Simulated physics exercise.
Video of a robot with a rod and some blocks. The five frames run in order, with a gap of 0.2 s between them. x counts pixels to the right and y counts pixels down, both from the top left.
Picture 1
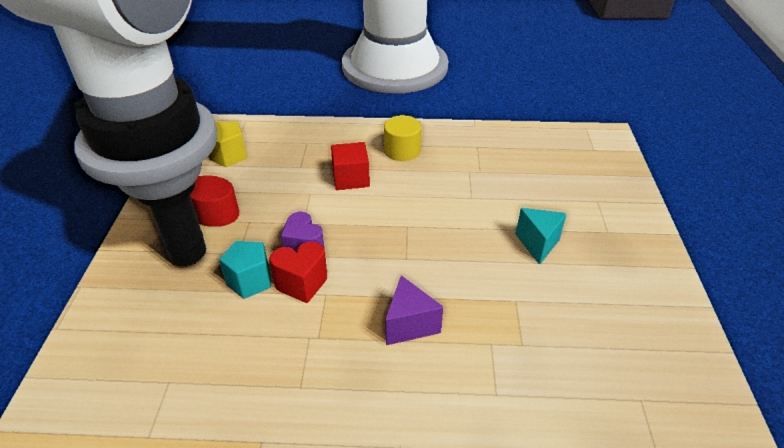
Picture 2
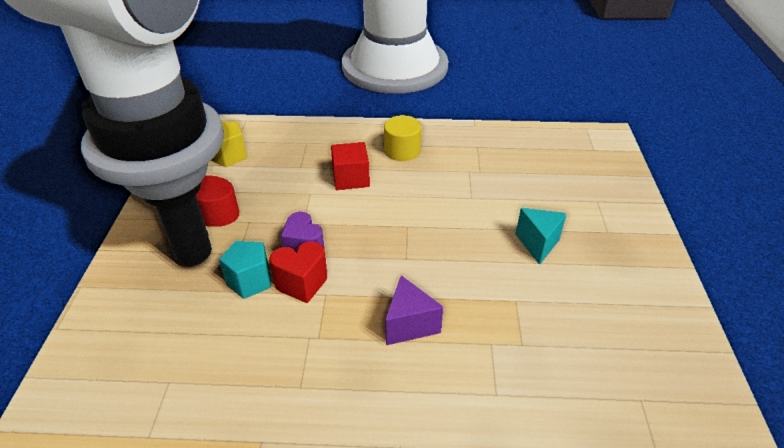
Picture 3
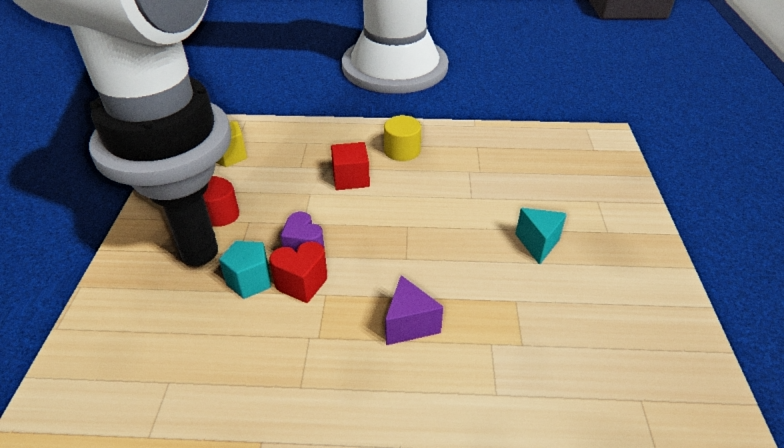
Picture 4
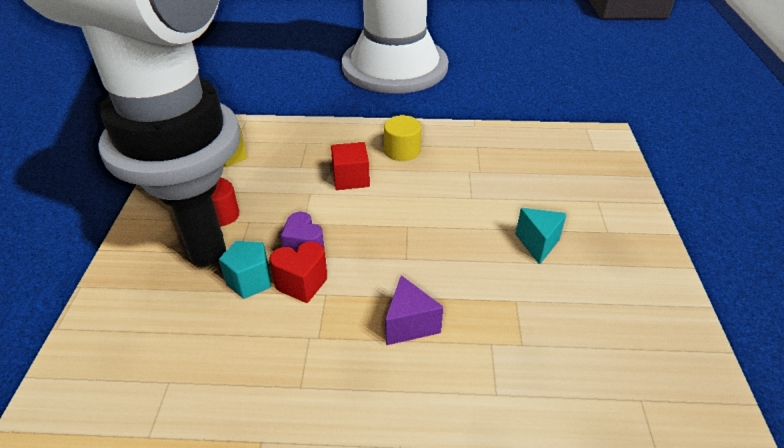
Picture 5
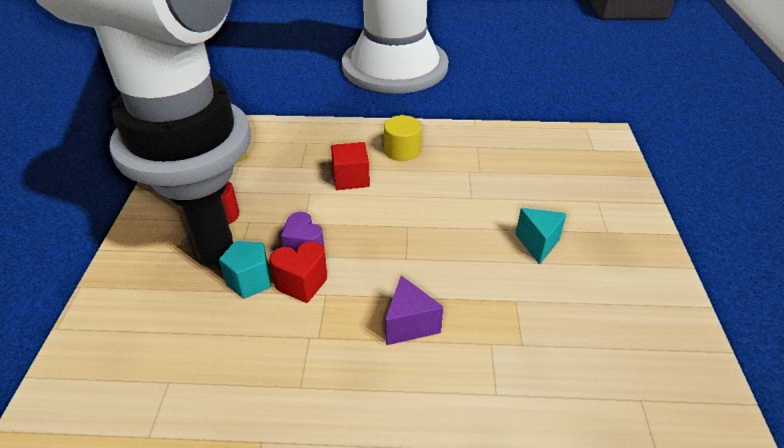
To begin with, a robot arm holds its dark rod at the left of a wooden table, near a red block and a turquoise pentagon. The rod then moves a short way right, closing in on the pentagon and partly covering the red block, while the blocks stay still.
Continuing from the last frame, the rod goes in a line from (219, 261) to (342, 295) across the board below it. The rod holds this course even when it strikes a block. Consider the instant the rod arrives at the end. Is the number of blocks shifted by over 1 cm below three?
That would be a yes.
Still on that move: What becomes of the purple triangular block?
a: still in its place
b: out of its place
The answer is a.
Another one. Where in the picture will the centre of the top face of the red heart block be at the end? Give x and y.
For the centre of its top, I'd go with (374, 279).
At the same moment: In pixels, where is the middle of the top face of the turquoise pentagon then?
It comes to (275, 287).
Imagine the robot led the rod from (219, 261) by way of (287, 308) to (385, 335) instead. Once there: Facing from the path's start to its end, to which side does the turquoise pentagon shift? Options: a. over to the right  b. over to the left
I choose a.
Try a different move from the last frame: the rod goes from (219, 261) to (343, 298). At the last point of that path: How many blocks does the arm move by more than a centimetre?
Two blocks move.
The first path, step by step. One third of the way, rod (258, 265); turquoise pentagon (265, 273), turned 45° clockwise; red heart block (316, 263), turned 55° anticlockwise.
Two thirds of the way, rod (300, 277); turquoise pentagon (275, 286), turned 75° clockwise; red heart block (330, 268), turned 50° anticlockwise.
At the end, rod (341, 287); turquoise pentagon (275, 287), turned 80° clockwise; red heart block (374, 279), turned 50° anticlockwise; purple heart block in place; purple triangular block in place.
